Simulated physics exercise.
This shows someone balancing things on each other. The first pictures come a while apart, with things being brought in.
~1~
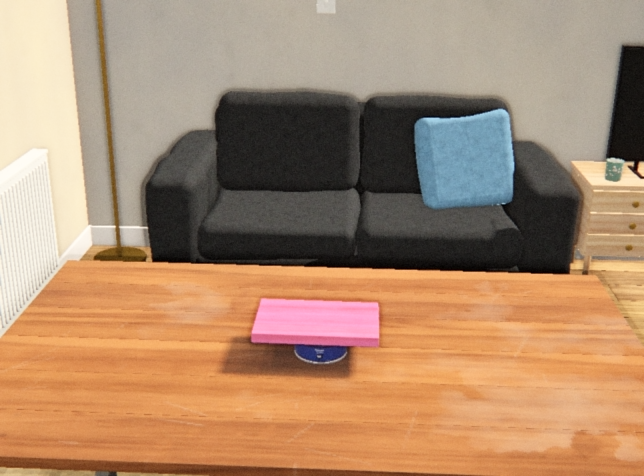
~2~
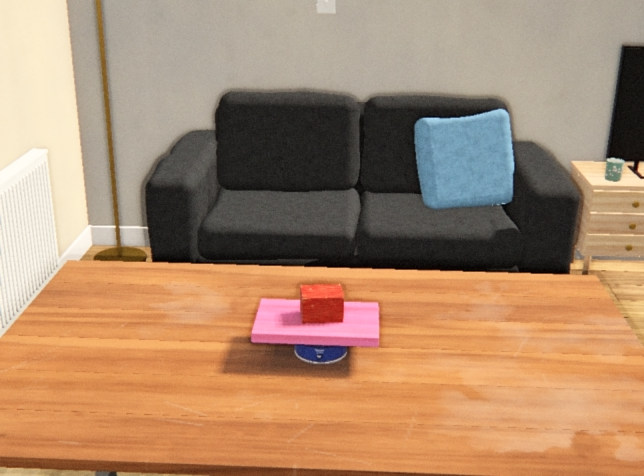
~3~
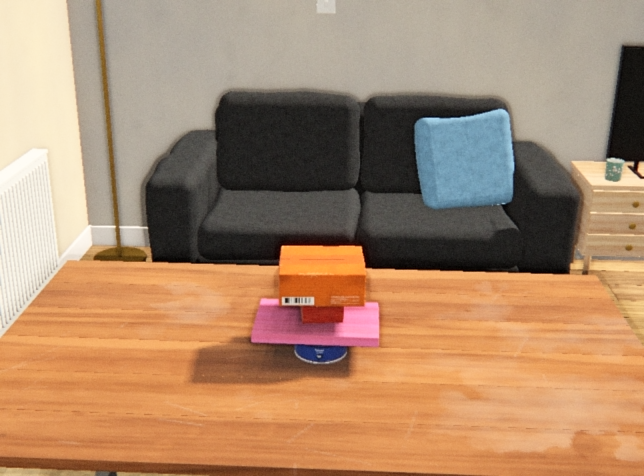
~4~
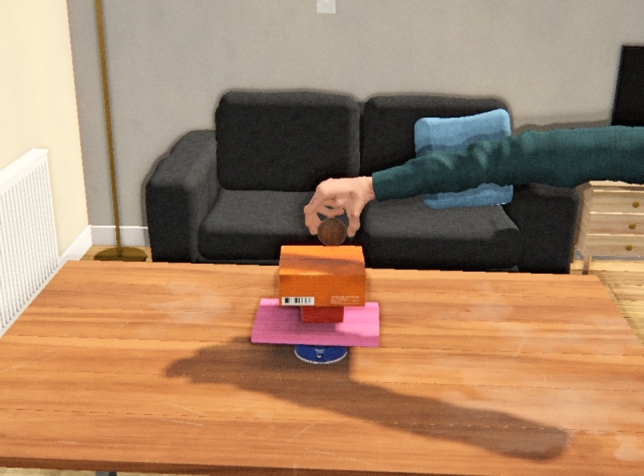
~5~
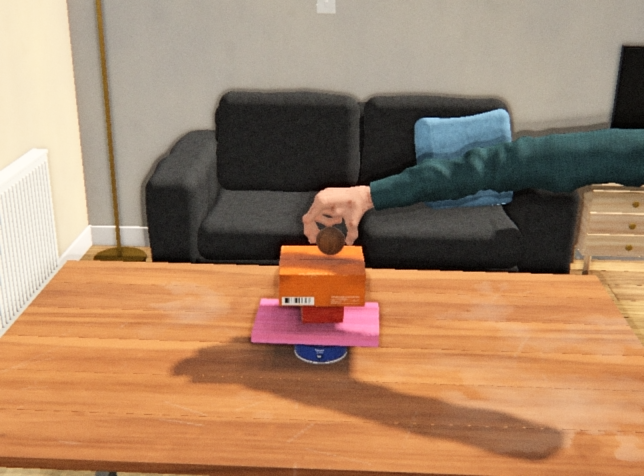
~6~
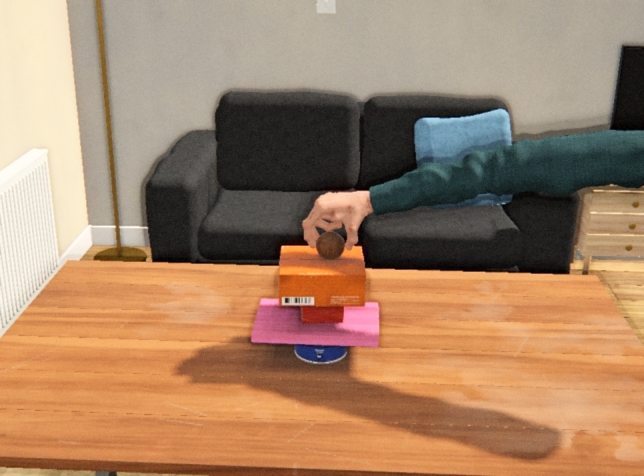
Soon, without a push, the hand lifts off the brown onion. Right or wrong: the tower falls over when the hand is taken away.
Wrong.
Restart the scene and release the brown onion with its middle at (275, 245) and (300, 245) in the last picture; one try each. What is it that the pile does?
First try: It gives way; second try: It holds.
Then, 0.20 s after the last picture, nothing has stirred.
Then, 0.50 s after the last picture, brown onion resting near (330, 246).
At rest, all 5 in place. Seen from the same camera at the end, brown onion near (331, 246). The pile keeps its balance.
